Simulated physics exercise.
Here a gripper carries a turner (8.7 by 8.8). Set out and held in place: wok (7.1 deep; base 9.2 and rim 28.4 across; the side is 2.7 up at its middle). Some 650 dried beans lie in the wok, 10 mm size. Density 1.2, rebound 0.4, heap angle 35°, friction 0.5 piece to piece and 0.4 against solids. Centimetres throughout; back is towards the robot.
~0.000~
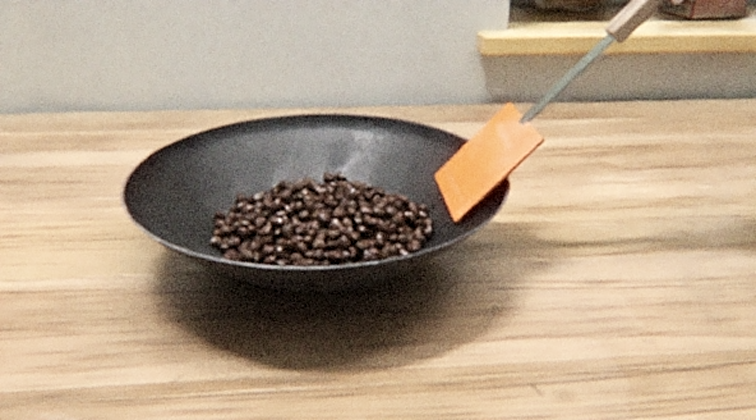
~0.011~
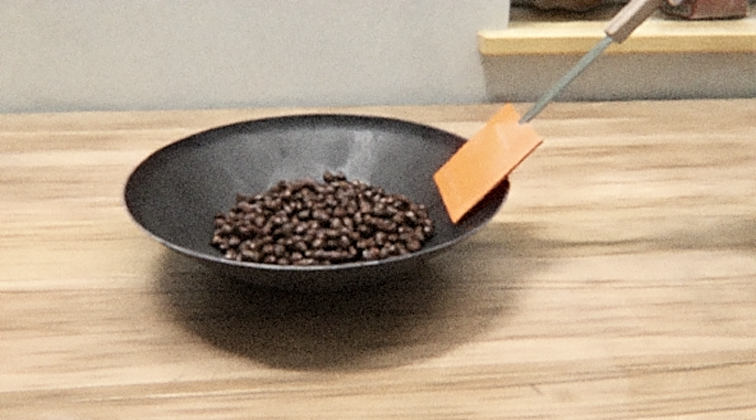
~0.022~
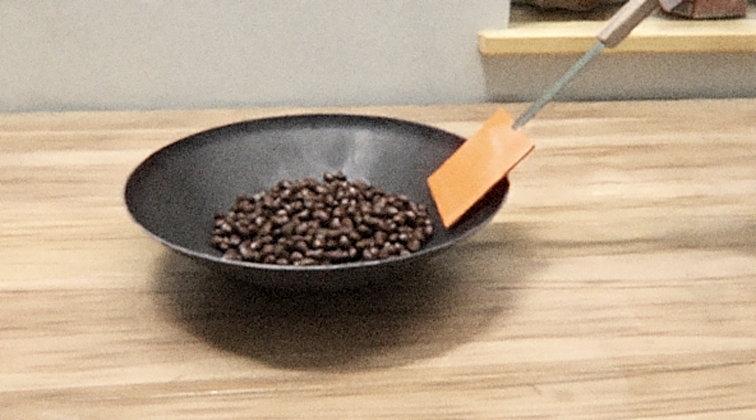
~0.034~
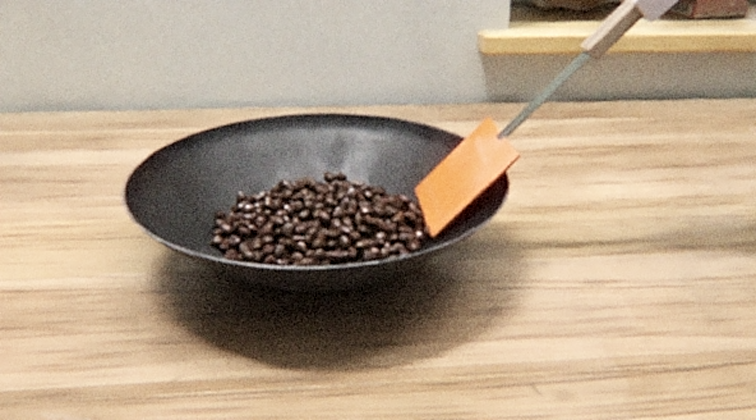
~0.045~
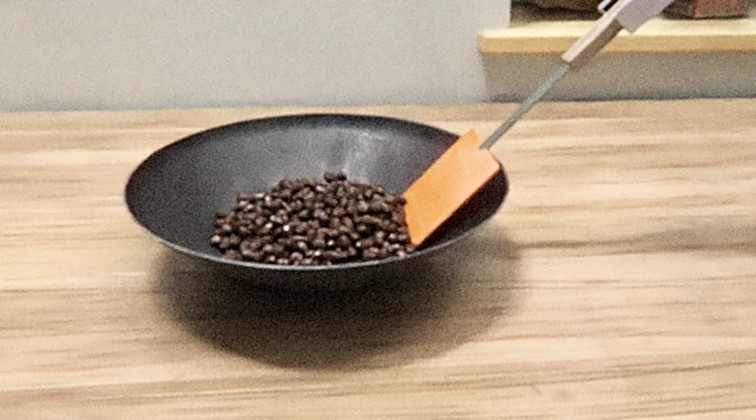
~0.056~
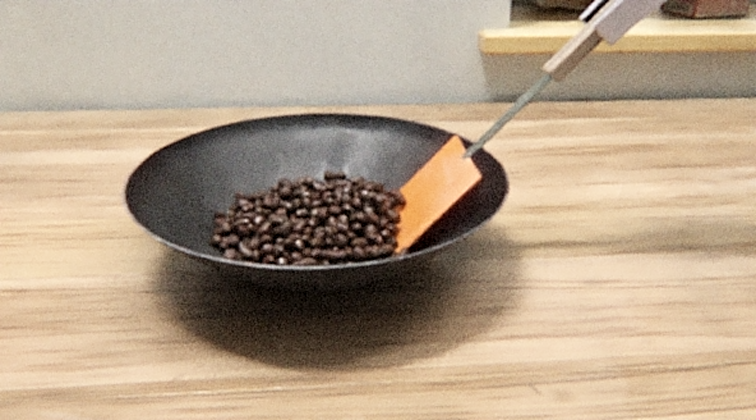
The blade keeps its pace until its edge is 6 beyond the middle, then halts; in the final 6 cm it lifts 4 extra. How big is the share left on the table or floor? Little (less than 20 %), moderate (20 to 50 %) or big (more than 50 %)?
Share on the table or floor: Moderate (20 to 50 %).
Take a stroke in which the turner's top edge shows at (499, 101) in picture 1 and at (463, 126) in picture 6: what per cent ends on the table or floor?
Some 10 per cent.
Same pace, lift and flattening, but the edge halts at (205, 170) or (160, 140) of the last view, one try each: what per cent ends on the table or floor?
Some 45 and 55 per cent.
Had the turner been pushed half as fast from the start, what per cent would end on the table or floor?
It would be near 0 per cent.
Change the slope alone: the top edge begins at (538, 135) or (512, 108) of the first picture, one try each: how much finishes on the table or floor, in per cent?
Some 25 and 30 per cent.
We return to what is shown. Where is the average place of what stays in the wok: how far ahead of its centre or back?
Some 4.0 cm ahead.
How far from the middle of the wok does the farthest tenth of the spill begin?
About 55 cm.
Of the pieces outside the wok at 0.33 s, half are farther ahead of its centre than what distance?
About 24 cm.
After 0.09 s, sloping 47°, highest piece 8 above the table; 649 in the wok.
After 0.12 s, sloping 47°, highest piece 10 above the table; 649 in the wok.
After 0.33 s, sloping 47°, highest piece 15 above the table; 471 in the wok, 38 on the table or floor, 140 on the blade or in flight.
After 1.38 s, sloping 47°, highest piece 6 above the table; 470 in the wok, 179 on the table or floor.
At rest, 470 in the wok, 179 on the table or floor. That is 28 % on the table or floor.
